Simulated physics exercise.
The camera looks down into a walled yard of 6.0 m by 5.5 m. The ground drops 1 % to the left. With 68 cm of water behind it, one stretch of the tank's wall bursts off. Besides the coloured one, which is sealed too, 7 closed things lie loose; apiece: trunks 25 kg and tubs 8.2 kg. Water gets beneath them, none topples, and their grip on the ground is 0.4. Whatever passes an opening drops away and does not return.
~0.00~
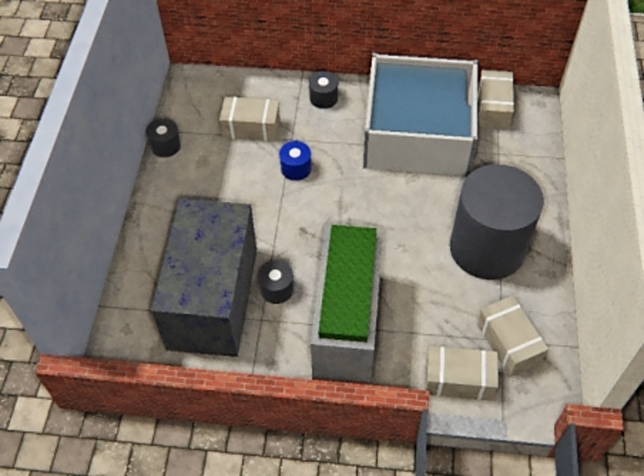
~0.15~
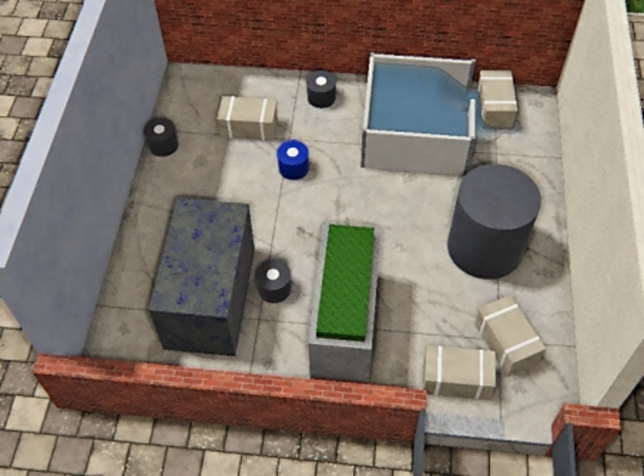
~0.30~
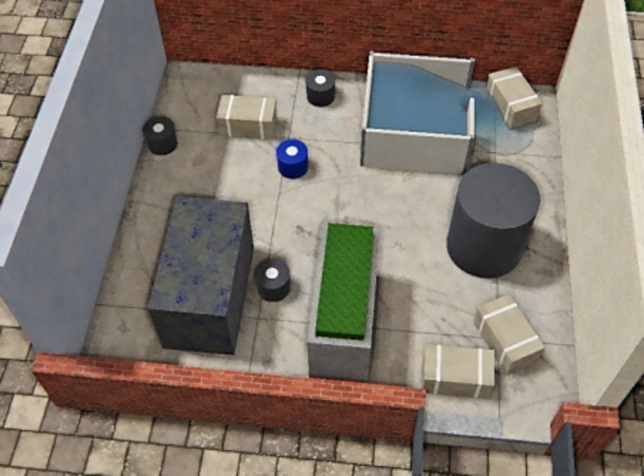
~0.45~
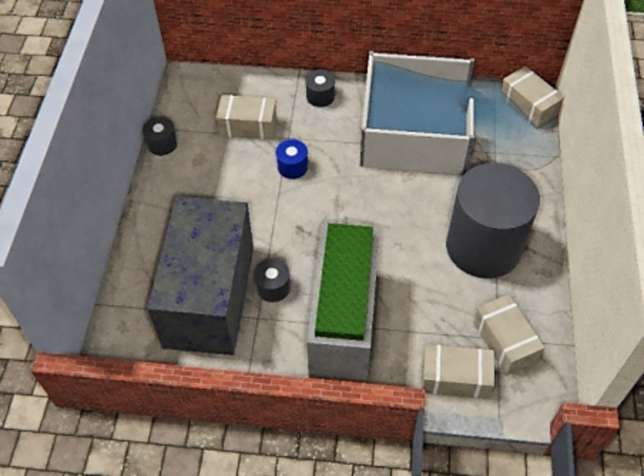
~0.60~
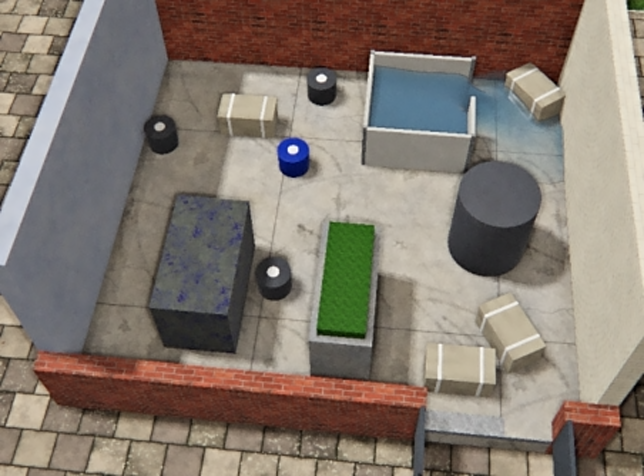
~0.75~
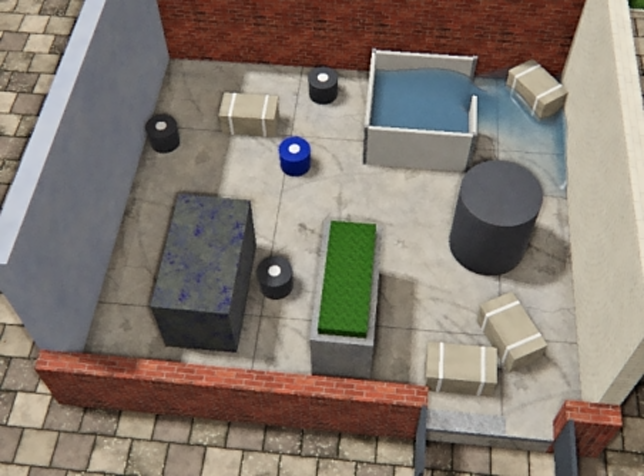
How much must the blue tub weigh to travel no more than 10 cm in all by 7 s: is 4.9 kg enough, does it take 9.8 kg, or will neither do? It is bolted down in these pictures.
Verdict: Only the higher weight holds it.
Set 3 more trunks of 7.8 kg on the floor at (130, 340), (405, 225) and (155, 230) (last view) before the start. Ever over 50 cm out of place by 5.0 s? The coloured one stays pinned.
In turn: Short of it, more, under.
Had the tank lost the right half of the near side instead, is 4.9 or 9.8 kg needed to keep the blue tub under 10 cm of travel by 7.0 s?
In that case the lower weight is enough.
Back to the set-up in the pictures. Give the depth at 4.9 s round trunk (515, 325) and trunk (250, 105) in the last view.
Roughly 5 and 1 cm.
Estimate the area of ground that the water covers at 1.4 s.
Some 5.5 m2.
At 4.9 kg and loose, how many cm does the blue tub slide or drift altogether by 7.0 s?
About 50 cm.
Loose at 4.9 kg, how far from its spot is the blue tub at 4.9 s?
Roughly 30 cm.
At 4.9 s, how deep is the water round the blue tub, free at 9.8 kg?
About 3 cm.
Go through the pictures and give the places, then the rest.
The blue tub at (295, 153), on the bottom; 1.9 m2 under water; 0 of 8 have shifted, in the first frame.
The blue tub at (293, 153), on the bottom; 2.1 m2 under water; 1 of 8 have shifted, in the second frame.
The blue tub at (292, 151), on the bottom; 2.7 m2 under water; 1 of 8 have shifted, in the third frame.
The blue tub at (292, 152) rests on the ground; water covers 3.6 m2; 1 of 8 have shifted, in the fourth frame.
The blue tub at (293, 150), on the bottom; water covers 4.2 m2; 1 of 8 have shifted, in the fifth frame.
The blue tub at (295, 149) rests on the ground; water covers 4.4 m2; 1 of 8 have shifted, in the sixth frame.
After 1.4 s the blue tub would be 0 cm from its start with 4.9 kg and 0 cm from its start with 9.8 kg; 0 cm of water round it then.
After 3.1 s the blue tub would be 0 cm from its start with 4.9 kg and 0 cm from its start with 9.8 kg; 0 cm of water round it then.
After 4.9 s the blue tub would be 31 cm from its start with 4.9 kg and 0 cm from its start with 9.8 kg; 3 cm of water round it then.
After 7.0 s the blue tub would be 52 cm from its start with 4.9 kg and 0 cm from its start with 9.8 kg; 3 cm of water round it then.
